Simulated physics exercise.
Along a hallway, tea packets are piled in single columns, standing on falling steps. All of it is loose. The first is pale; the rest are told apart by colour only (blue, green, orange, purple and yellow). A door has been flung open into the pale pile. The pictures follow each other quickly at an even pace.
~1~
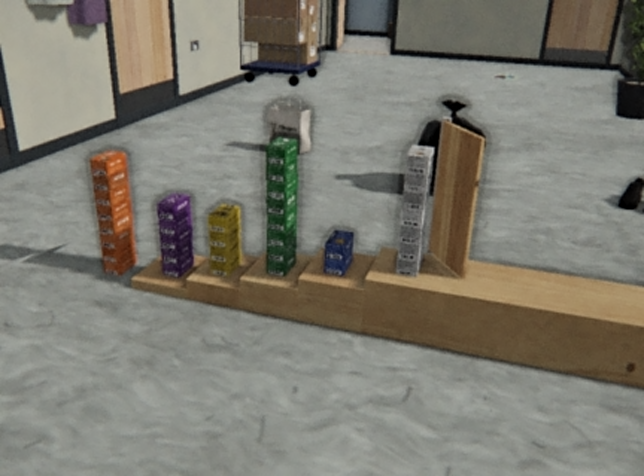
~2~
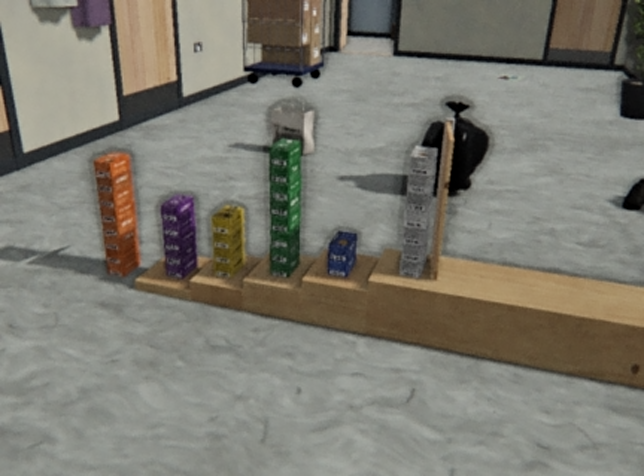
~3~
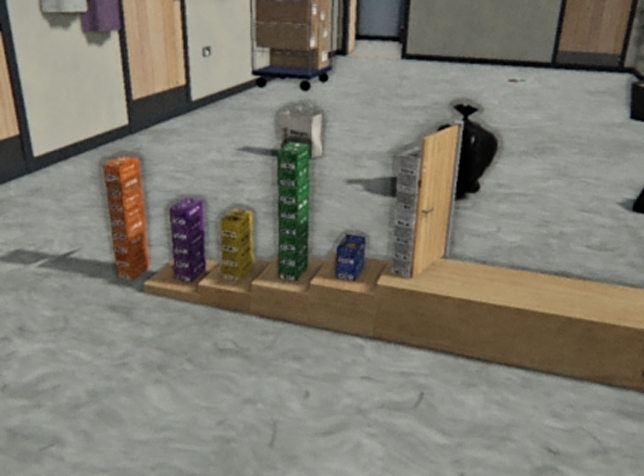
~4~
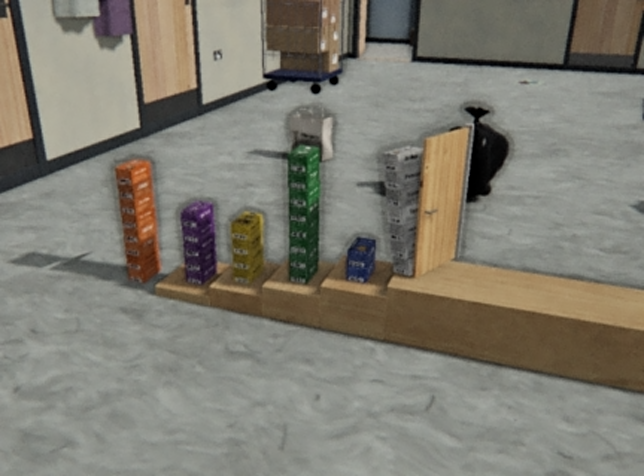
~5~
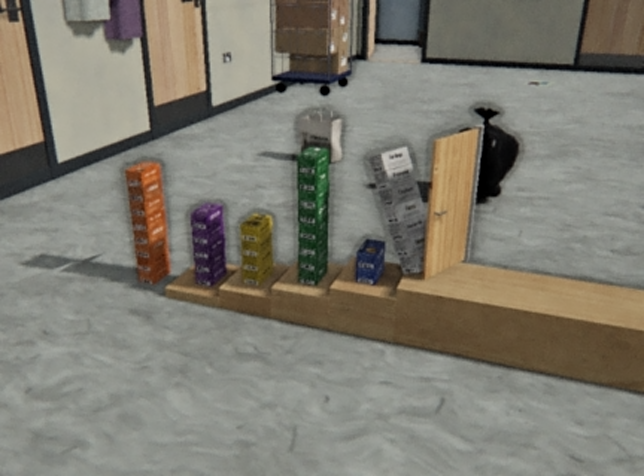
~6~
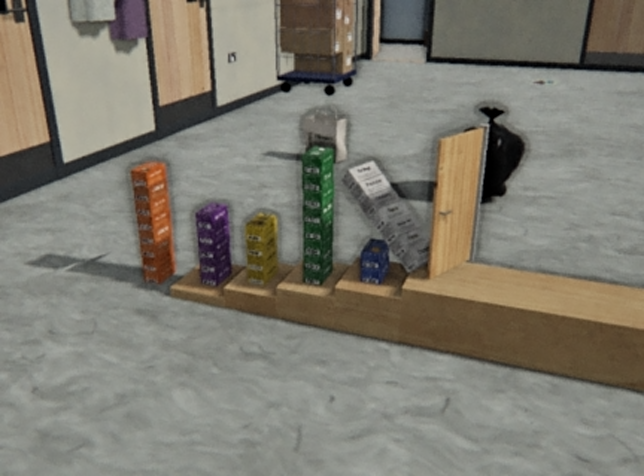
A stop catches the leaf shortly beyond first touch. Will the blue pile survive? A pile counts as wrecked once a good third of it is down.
In the end the blue column survives.
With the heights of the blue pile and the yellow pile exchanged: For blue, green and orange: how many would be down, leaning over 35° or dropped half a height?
By colour: Blue 0, green 0, orange 0.
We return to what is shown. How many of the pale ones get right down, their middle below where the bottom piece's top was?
It comes to 7.
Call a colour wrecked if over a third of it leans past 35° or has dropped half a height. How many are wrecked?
The count is 0.
Soon, 7 of the pale pile down; none of the 2 blue packets down (0 of 27 in all colours); top blue packet displaced a little.
Finally, 7 of the pale pile down; none of the 2 blue packets down (0 of 27 in all colours); top blue packet displaced a little; top orange packet unmoved. Seen by the last camera, middles, top blue packet near (370, 253), top orange packet near (149, 174).
